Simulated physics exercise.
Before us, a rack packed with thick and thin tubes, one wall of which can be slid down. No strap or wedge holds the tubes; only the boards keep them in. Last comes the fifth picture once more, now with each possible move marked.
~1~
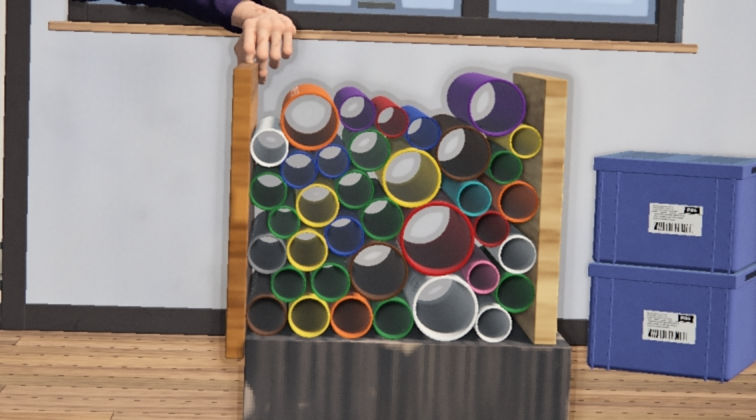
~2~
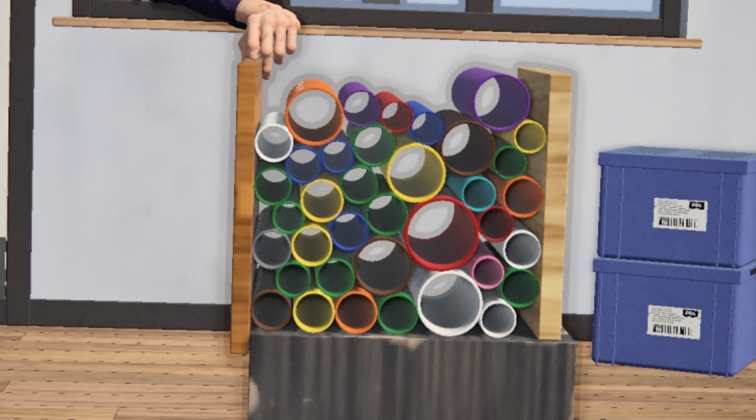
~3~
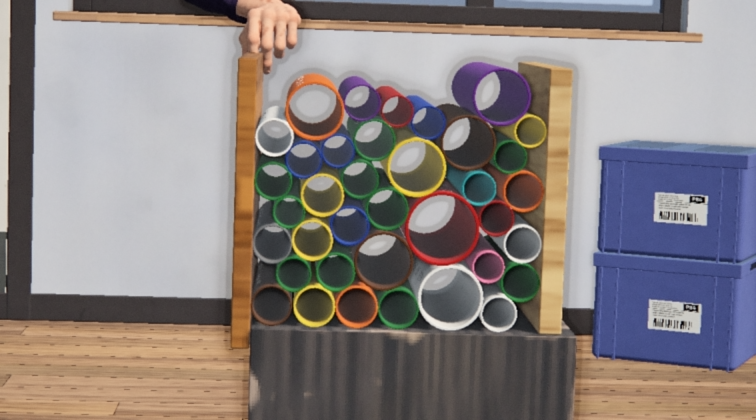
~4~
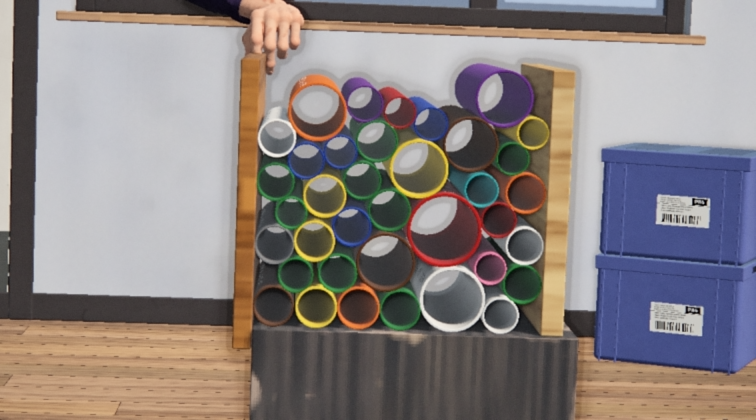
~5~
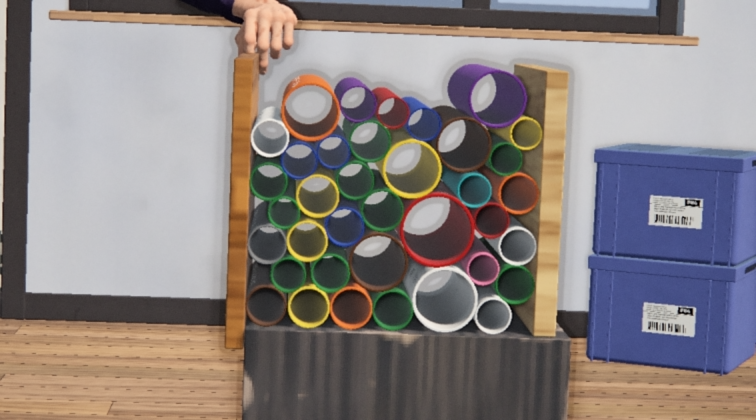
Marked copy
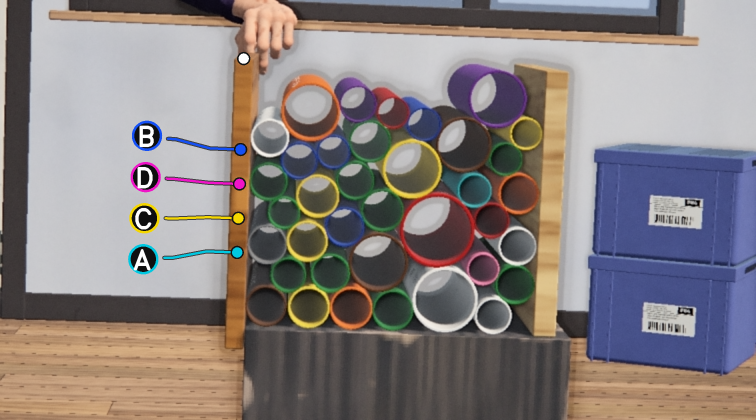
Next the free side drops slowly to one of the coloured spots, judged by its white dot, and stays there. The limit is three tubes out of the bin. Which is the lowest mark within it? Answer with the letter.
The answer is mark D.
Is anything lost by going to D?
At D: Yes.
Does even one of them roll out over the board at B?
At B: No.
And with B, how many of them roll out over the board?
At B the number is none.
On the marked copy, A at (237, 252); B at (241, 150); C at (238, 218); D at (239, 184); the white dot at (244, 58).
Taking D. A third of the way, top of the board (251, 130).
Two thirds of the way, top of the board (250, 184).
When it is over, top of the board (250, 184), three out over the board.
As for the rest, A more than three out over the board; B none out over the board; C more than three out over the board.
